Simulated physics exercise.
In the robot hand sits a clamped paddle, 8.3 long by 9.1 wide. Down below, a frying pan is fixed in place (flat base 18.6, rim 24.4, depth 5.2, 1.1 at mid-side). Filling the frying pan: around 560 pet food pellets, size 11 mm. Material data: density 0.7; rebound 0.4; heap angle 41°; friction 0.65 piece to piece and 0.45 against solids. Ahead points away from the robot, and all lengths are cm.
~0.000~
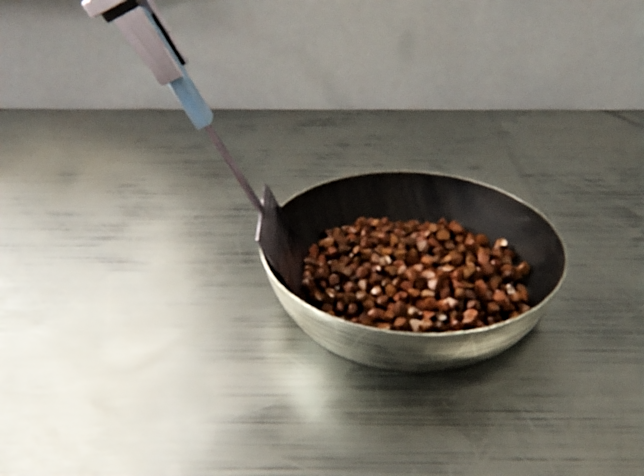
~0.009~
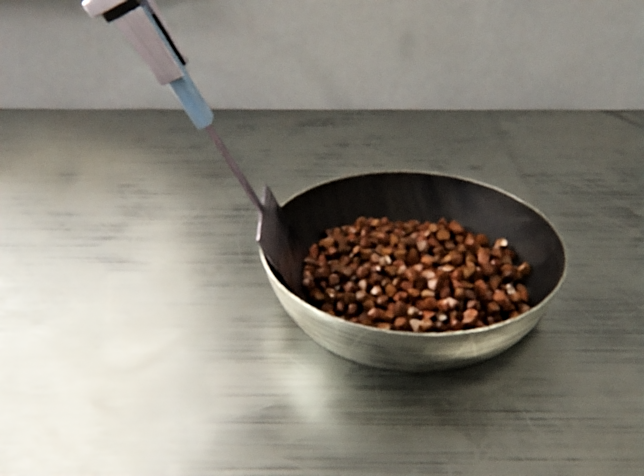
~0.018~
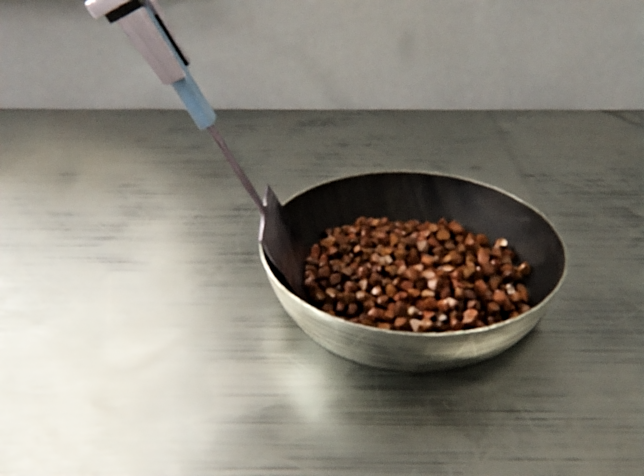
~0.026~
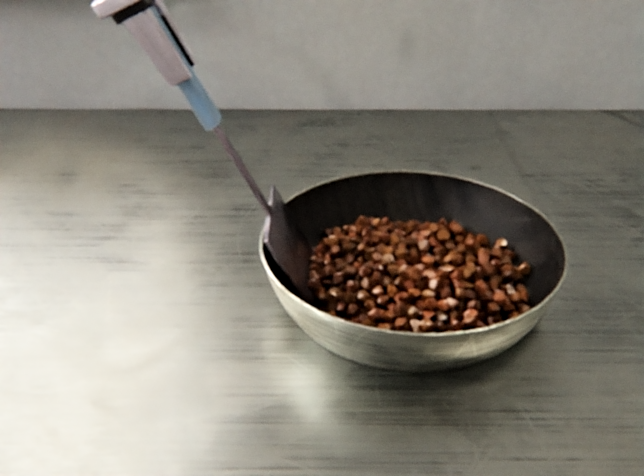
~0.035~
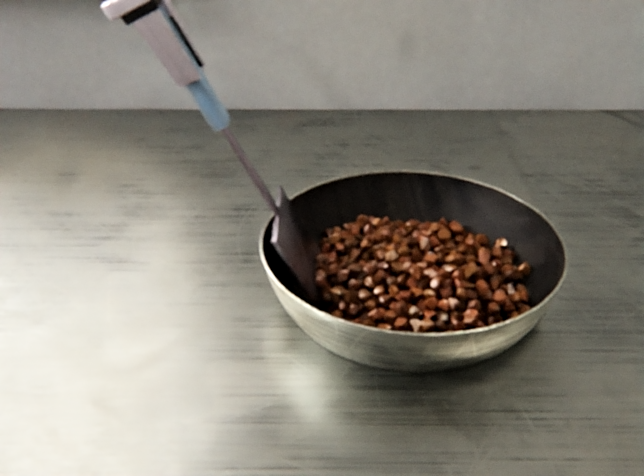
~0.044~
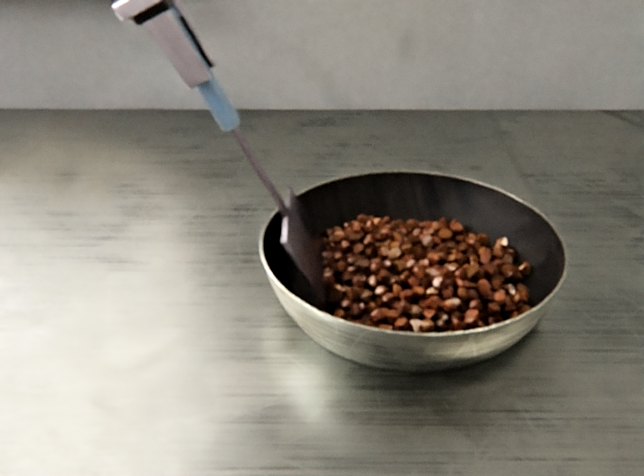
A robot hand gripping a paddle slowly pushed it a short way to the right inside a frying pan full of brown pellets, and the pellets at the left edge shifted slightly.
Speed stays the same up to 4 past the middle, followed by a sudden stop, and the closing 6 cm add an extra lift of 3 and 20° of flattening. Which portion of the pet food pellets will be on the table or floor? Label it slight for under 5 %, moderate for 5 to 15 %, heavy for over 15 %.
Label: Slight.
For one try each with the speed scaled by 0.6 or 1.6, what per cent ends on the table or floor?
I'd expect close to 0 and then close to 15 percent.
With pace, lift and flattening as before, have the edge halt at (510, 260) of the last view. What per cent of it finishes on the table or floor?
Estimate: Approx. 15 %.
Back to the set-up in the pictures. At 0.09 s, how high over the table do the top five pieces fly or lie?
I'd put them at about 5 centimetres above the table.
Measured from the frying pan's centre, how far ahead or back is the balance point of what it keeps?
It sits near 4.5 centimetres ahead of centre.
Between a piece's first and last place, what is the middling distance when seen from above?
Around 3 cm, measured level.
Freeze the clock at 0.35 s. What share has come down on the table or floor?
Share at that moment: About 2 %.
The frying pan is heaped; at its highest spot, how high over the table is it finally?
Height at rest: Roughly 6.5 cm.
After 0.09 s, sloping 63°, highest piece 6 above the table; 561 in the frying pan.
After 0.13 s, sloping 54°, highest piece 6 above the table; 561 in the frying pan.
After 0.35 s, sloping 43°, highest piece 6 above the table; 549 in the frying pan, 10 on the table or floor, 2 on the blade or in flight.
After 1.40 s, sloping 43°, highest piece 6 above the table; 549 in the frying pan, 12 on the table or floor.
At rest, 549 in the frying pan, 12 on the table or floor. That is 2 % on the table or floor.
